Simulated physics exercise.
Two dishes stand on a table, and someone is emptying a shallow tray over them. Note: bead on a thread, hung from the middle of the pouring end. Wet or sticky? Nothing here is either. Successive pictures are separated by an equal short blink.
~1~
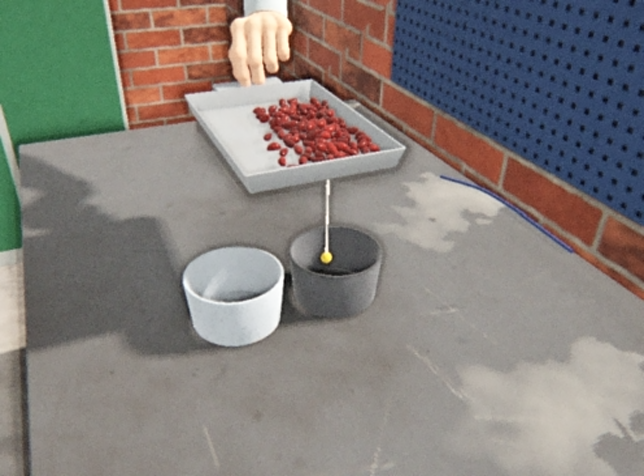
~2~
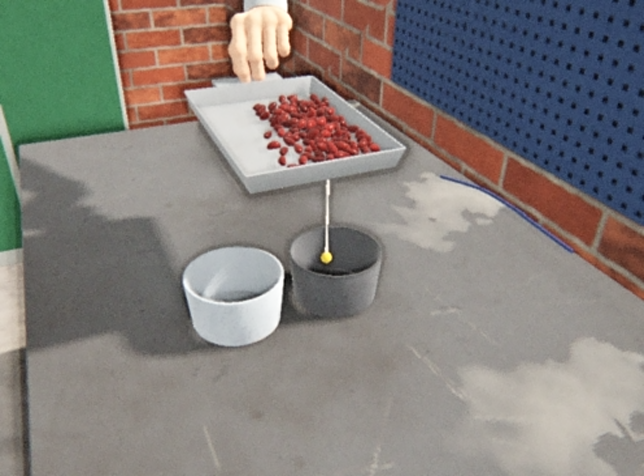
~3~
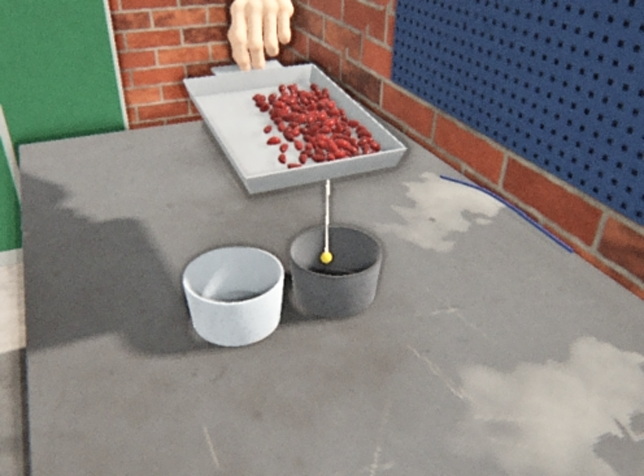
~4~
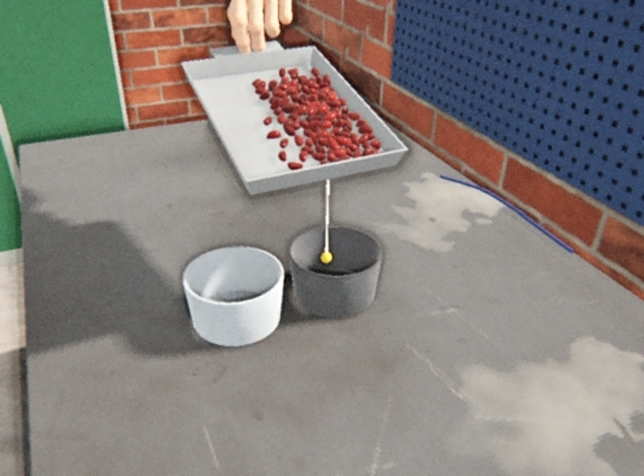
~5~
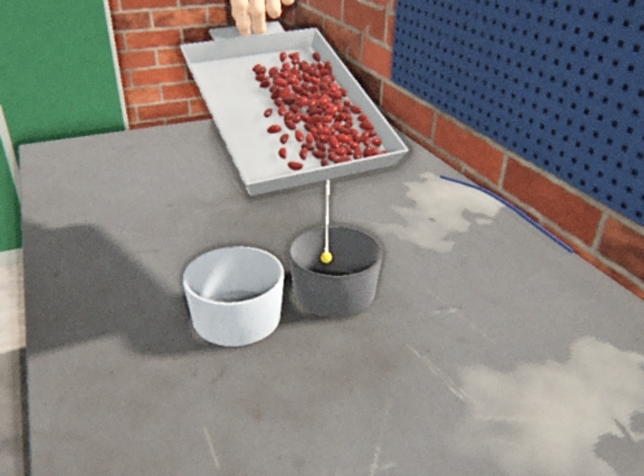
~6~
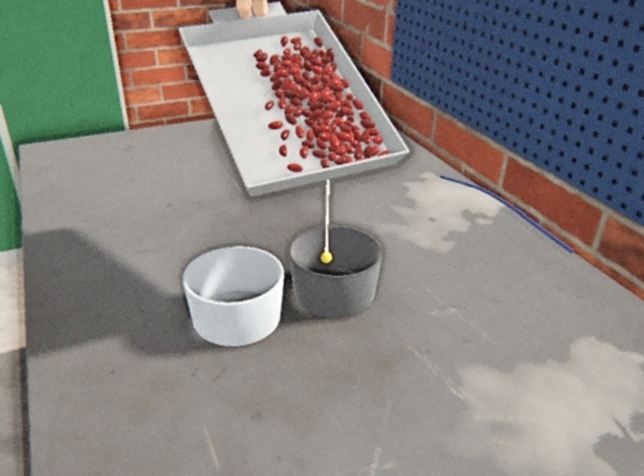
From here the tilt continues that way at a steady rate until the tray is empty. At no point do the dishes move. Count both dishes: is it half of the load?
It looks like most goes past the dishes, when all's done.
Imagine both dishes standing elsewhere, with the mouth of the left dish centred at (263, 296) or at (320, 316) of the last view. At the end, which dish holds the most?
In turn: The left-side dish; the left-side dish.
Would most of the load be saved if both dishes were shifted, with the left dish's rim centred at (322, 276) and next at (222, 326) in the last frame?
A minority, then a majority.
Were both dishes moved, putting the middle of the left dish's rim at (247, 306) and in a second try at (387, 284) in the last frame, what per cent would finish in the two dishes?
You'd get near 60 per cent and afterwards near 30 per cent.
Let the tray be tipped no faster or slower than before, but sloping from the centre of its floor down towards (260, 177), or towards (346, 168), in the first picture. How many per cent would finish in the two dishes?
It comes to about 50 per cent the first time and about 0 per cent the second.
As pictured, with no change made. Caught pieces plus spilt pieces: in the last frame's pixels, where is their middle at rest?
I'd put the middle somewhere around (328, 382).
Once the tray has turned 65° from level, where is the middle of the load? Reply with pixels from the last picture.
The middle of the pieces sits at roughly (327, 139).
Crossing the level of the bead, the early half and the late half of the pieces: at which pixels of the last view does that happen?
About (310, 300), and after that about (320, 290).
Soon after the last picture, tray tipped steeply; nearly all on the tray; a stray few in the air.
A little later, tray tipped past a quarter turn; about a third on the tray; about half outside both; a small part in the air.
Later still, tray tipped past a quarter turn; a stray few in the left dish; nearly all outside both.
At rest, tray tipped past a quarter turn; a stray few in the left dish; none in the right dish; nearly all outside both.
